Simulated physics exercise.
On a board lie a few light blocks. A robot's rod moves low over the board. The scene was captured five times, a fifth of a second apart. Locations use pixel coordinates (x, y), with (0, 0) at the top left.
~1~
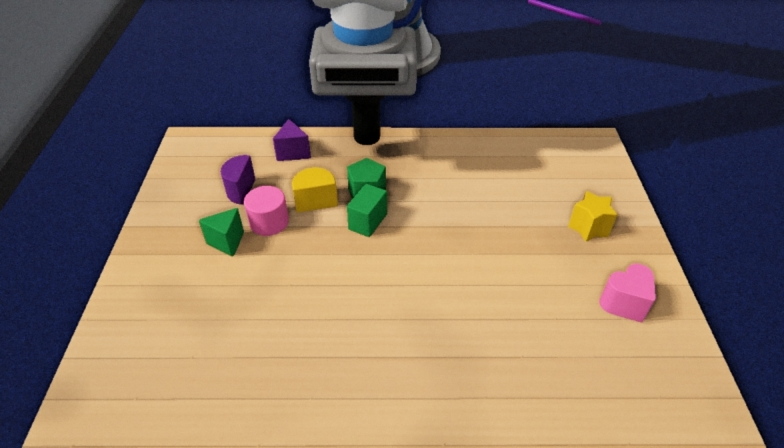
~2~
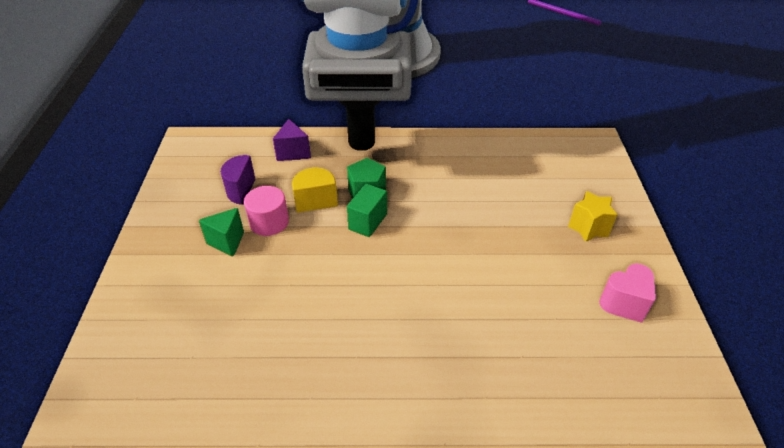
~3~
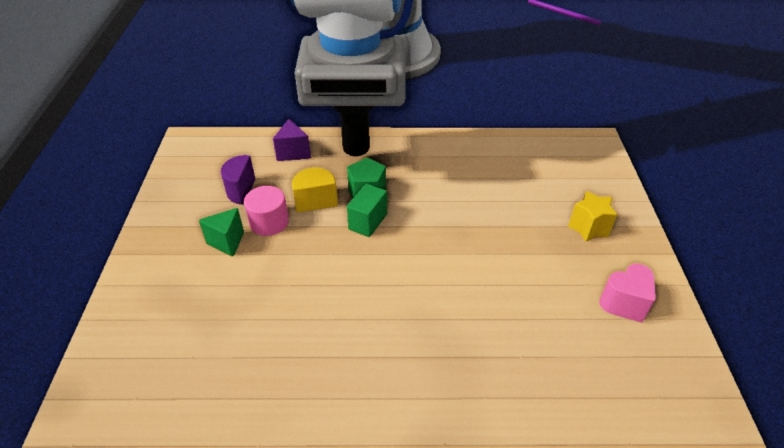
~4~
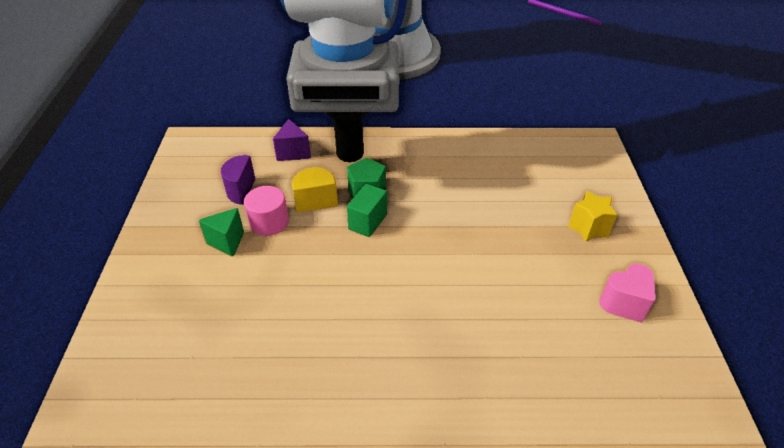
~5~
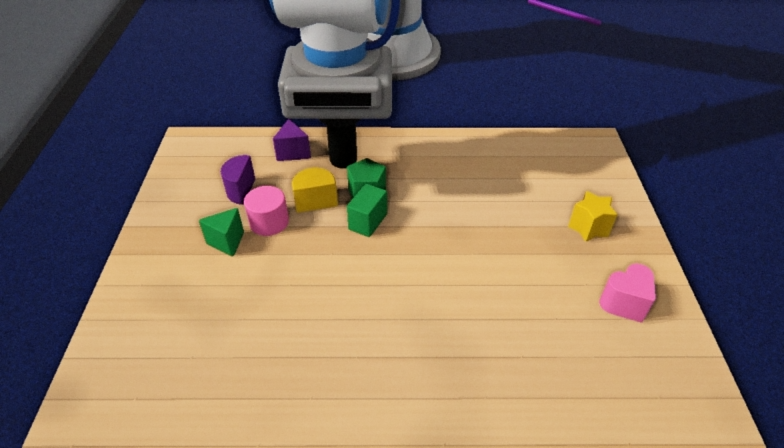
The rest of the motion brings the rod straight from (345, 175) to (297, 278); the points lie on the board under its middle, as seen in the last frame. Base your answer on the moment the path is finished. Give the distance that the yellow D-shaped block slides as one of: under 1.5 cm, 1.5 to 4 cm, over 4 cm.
It travels more than 4 cm.
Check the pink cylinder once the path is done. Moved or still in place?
Here's my answer: The pink cylinder gets displaced.
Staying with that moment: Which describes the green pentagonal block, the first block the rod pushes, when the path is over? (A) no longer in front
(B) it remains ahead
A.
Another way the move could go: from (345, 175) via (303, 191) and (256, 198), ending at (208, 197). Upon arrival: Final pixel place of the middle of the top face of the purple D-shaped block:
It will likely be found at (204, 157).
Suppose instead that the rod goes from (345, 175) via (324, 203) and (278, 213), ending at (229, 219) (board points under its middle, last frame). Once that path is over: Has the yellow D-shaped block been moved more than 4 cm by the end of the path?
That would be a yes.
What follows on the original path. One third of the way, rod at (329, 192); pink cylinder at (250, 202); yellow D-shaped block at (296, 193), turned 30° clockwise; green pentagonal block at (367, 173), turned 30° anticlockwise; green oblong at (369, 200), turned 15° clockwise.
Two thirds of the way, rod at (312, 226); pink cylinder at (243, 201); yellow D-shaped block at (281, 206), turned 90° clockwise; green pentagonal block at (367, 173), turned 30° anticlockwise; green oblong at (369, 200), turned 15° clockwise.
At the end, rod at (295, 264); pink cylinder at (243, 201); yellow D-shaped block at (281, 206), turned 90° clockwise; green pentagonal block at (367, 173), turned 30° anticlockwise; green oblong at (369, 200), turned 15° clockwise.
